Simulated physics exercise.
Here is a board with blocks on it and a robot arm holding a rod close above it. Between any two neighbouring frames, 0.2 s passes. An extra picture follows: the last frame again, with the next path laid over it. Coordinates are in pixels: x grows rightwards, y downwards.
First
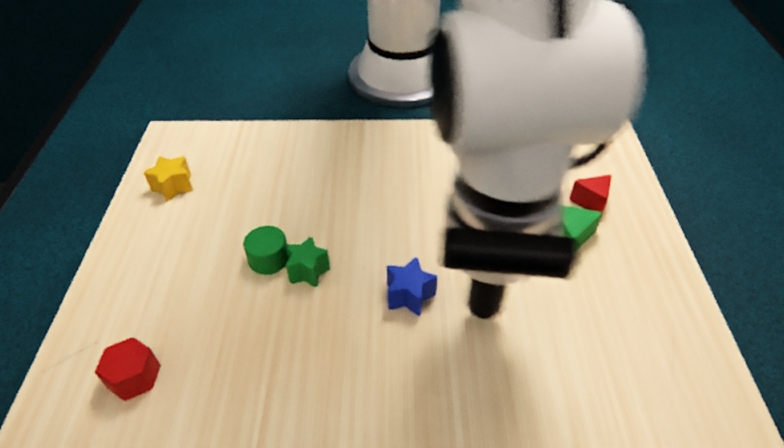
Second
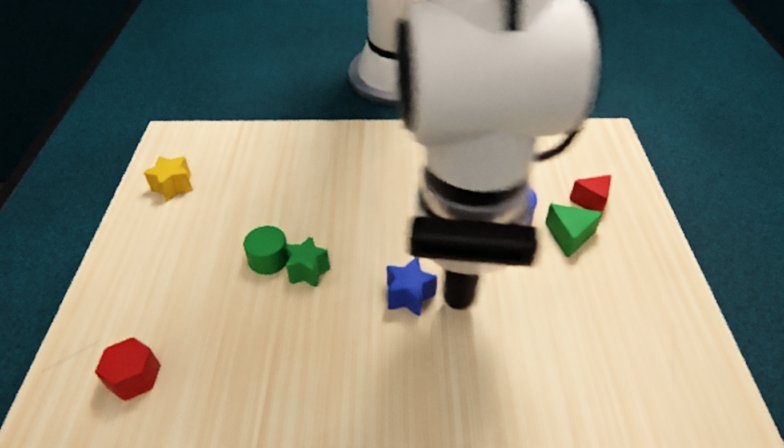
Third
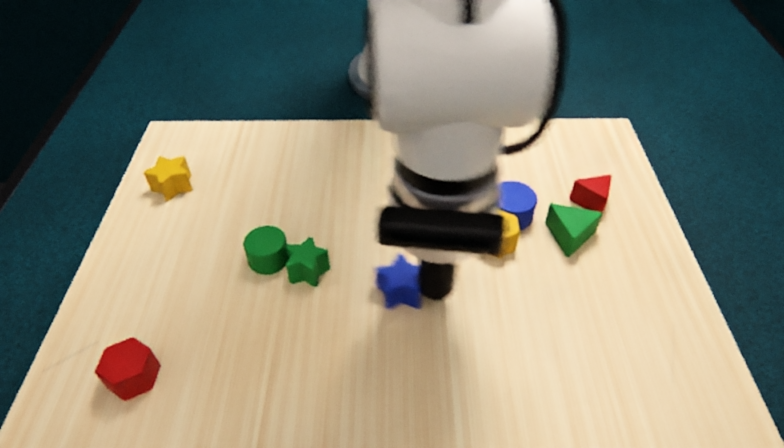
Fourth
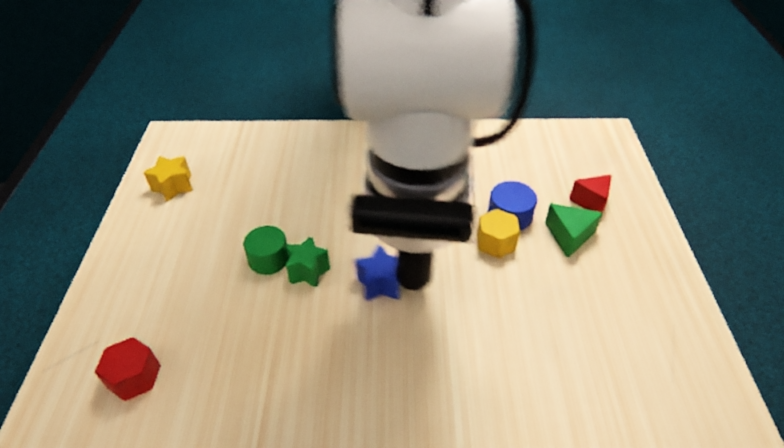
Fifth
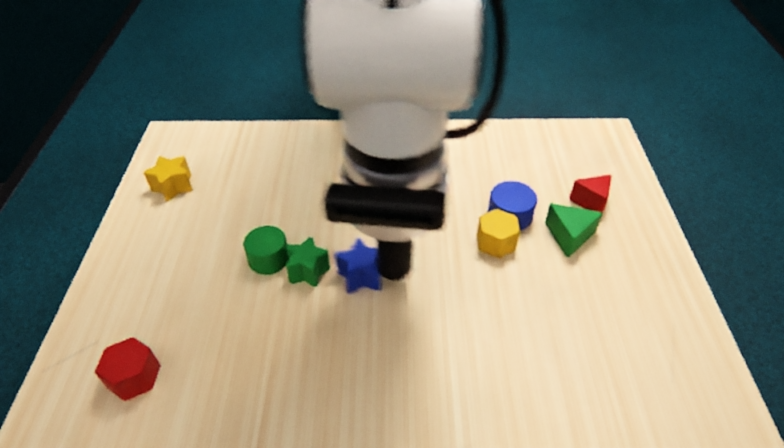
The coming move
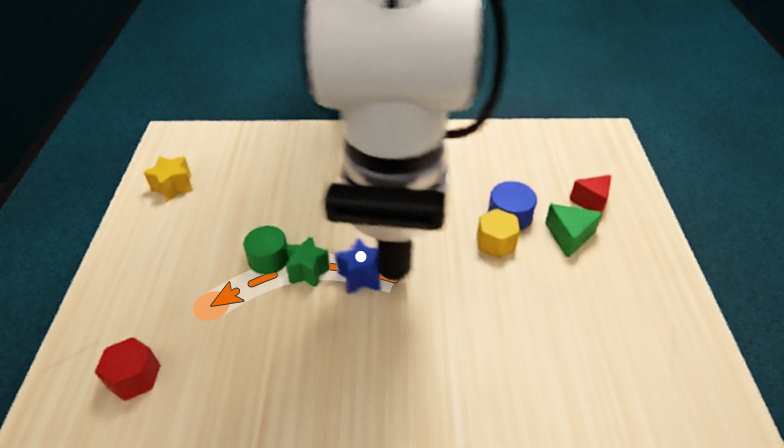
Robot arm moving left over a wooden board, its dark rod pushing a blue star block toward a green star block.
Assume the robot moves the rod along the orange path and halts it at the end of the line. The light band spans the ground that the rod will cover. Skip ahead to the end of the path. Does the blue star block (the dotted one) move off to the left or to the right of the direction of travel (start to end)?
Measured against the direction from start to end, the blue star block shifts toward the right-hand side.
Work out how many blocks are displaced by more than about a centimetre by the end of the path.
I'd say three or more blocks get moved.
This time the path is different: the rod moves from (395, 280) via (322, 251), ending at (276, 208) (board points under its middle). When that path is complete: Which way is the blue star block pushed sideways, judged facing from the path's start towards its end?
The blue star block goes left.
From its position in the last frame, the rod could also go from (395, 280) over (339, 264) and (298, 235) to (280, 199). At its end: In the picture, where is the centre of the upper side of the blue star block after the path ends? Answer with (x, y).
It comes to (252, 208).
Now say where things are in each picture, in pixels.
In the first picture, rod's lower end at (485, 304); red hexagon at (123, 359); green circular block at (264, 240); green star block at (305, 252); blue star block at (410, 277).
In the second picture, rod at (460, 296); blocks still.
In the third picture, rod at (436, 286); blue star block at (402, 273).
In the fourth picture, rod at (415, 277); blue star block at (381, 264).
In the fifth picture, rod at (395, 267); red hexagon at (123, 359); green circular block at (264, 240); green star block at (305, 252); blue star block at (361, 257).
Drawn move, from (395, 280) through (334, 267) and (272, 276) to (211, 306); the dot is on the blue star block.
The first path, step by step. One third of the way, rod at (333, 255); green circular block at (226, 238); green star block at (261, 244), turned 50° anticlockwise; blue star block at (299, 243).
Two thirds of the way, rod at (267, 264); green circular block at (170, 235); green star block at (203, 242), turned 50° anticlockwise; blue star block at (239, 245), turned 20° clockwise.
At the end, rod at (206, 294); red hexagon still; green circular block at (156, 231); green star block at (188, 239), turned 45° anticlockwise; blue star block at (219, 251), turned 65° clockwise.
